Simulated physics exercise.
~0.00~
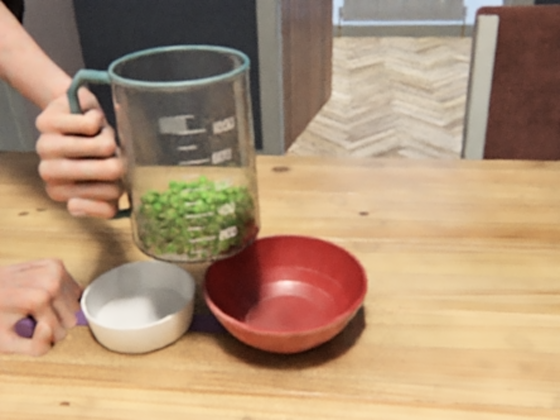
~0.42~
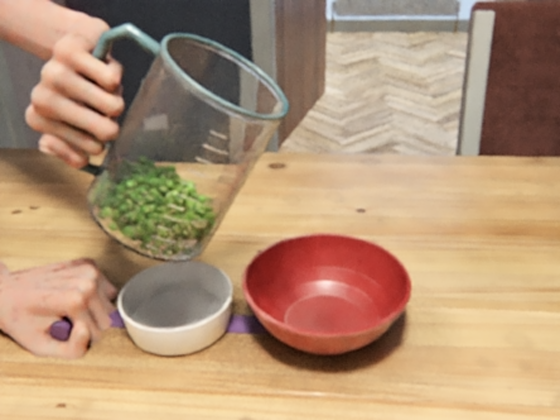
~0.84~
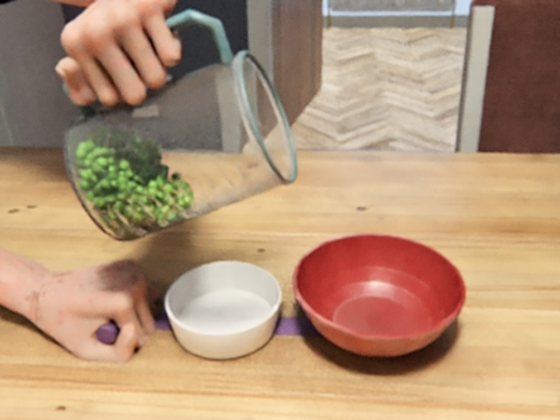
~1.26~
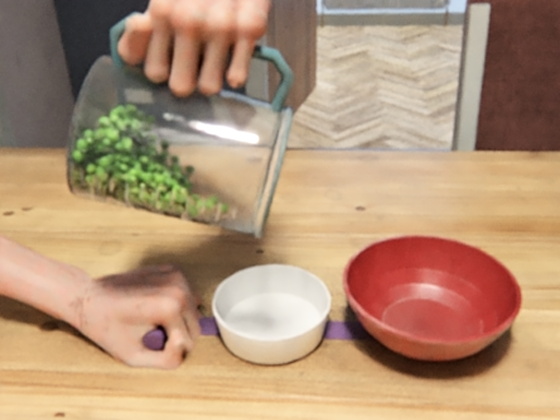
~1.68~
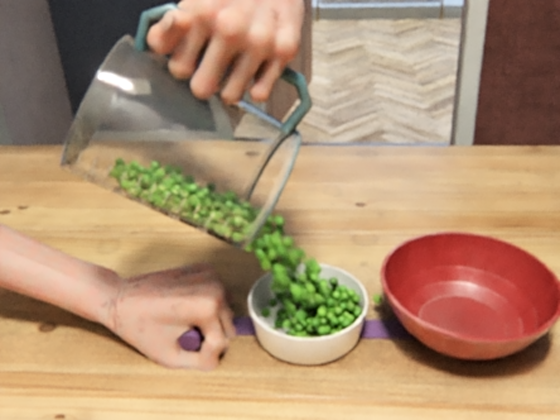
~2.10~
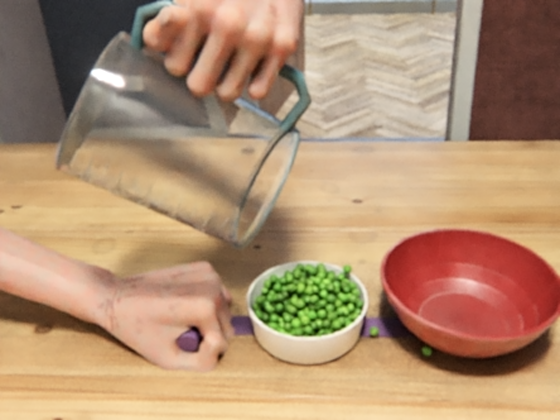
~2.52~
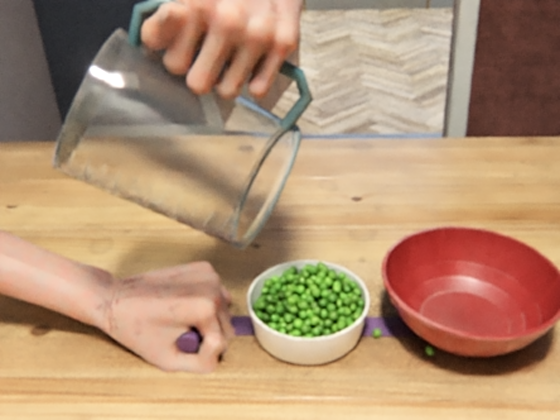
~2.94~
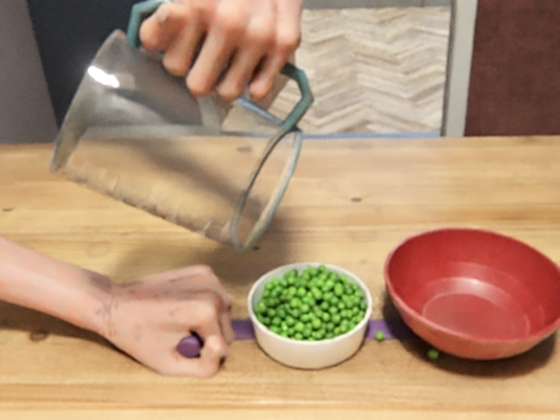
Green peas pouring from a clear jug into a white dish a hand draws rightward beside an empty red bowl, filling it.
